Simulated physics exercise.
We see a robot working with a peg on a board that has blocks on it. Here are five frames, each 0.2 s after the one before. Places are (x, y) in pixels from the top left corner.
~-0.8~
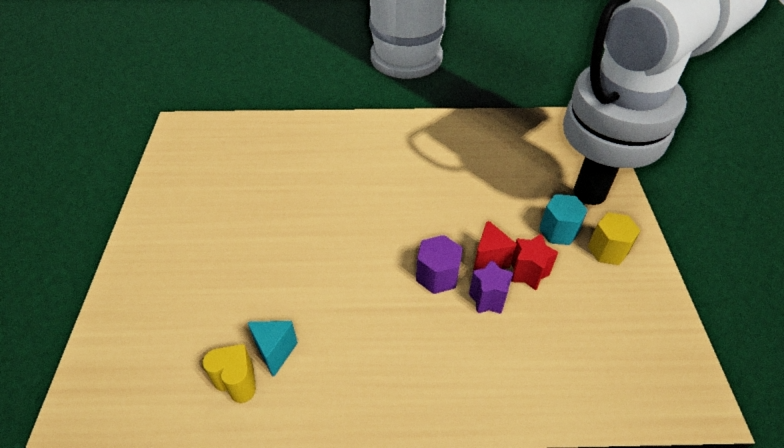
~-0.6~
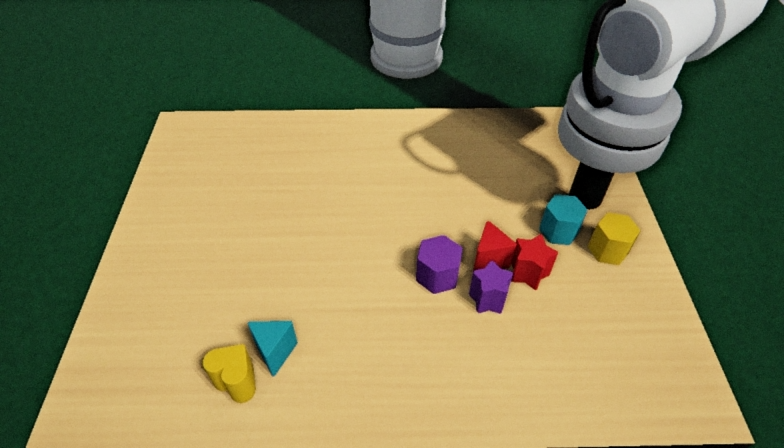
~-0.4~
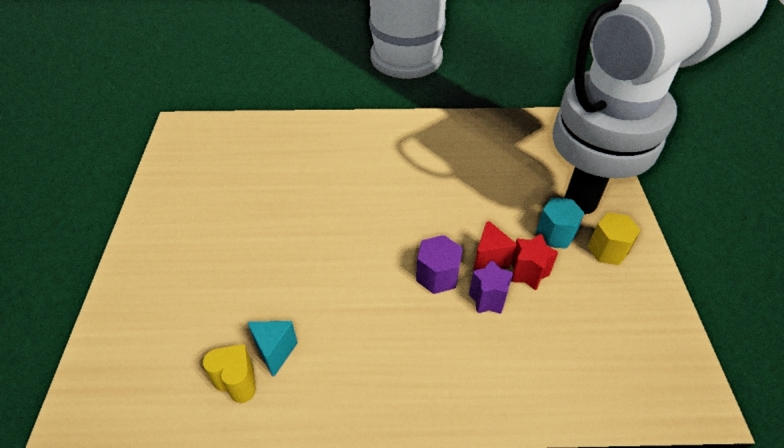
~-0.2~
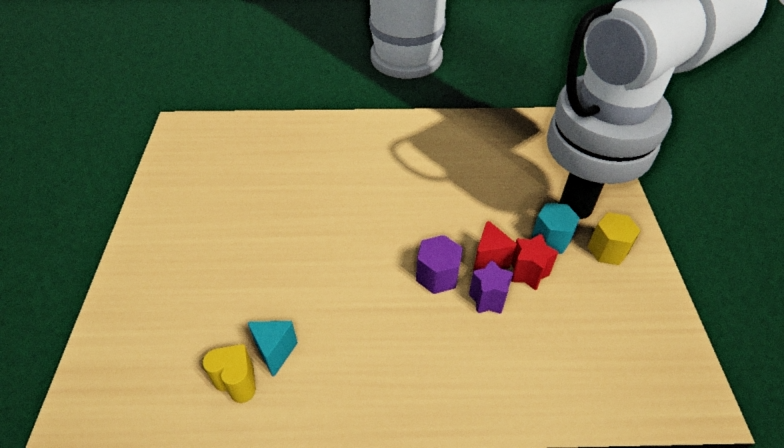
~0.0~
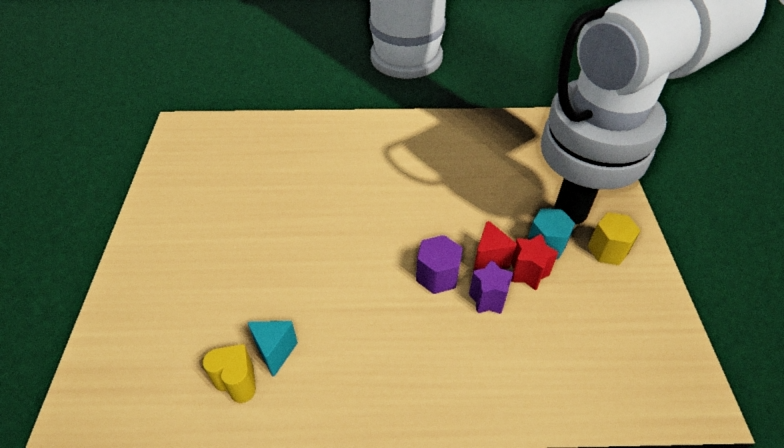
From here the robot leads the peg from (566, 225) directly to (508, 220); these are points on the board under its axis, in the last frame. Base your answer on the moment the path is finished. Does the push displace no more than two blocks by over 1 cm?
Final answer: Yes.
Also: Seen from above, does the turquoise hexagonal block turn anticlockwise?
In short: Yes.
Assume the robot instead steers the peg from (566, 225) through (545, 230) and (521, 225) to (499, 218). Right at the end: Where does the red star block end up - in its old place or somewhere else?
The block moves away from its spot.
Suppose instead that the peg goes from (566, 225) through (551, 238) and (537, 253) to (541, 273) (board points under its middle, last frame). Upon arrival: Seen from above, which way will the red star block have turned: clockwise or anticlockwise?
It rotates counterclockwise.
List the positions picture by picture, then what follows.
Lower end of the peg (590, 194), tops of blocks, red star block (536, 250), turquoise hexagonal block (567, 208), yellow hexagonal block (619, 227), in the first picture.
Peg (585, 198), blocks as before, in the second picture.
Peg (581, 203), turquoise hexagonal block (564, 211), in the third picture.
Peg (576, 207), turquoise hexagonal block (559, 216), in the fourth picture.
Peg (571, 212), red star block (536, 250), turquoise hexagonal block (554, 222), yellow hexagonal block (619, 227), in the fifth picture.
The first path, step by step. Halfway along, peg (540, 210); red star block (535, 255); turquoise hexagonal block (540, 225), turned 50° anticlockwise.
At the end, peg (512, 207); red star block (535, 255); turquoise hexagonal block (538, 225), turned 60° anticlockwise; yellow hexagonal block not moved.
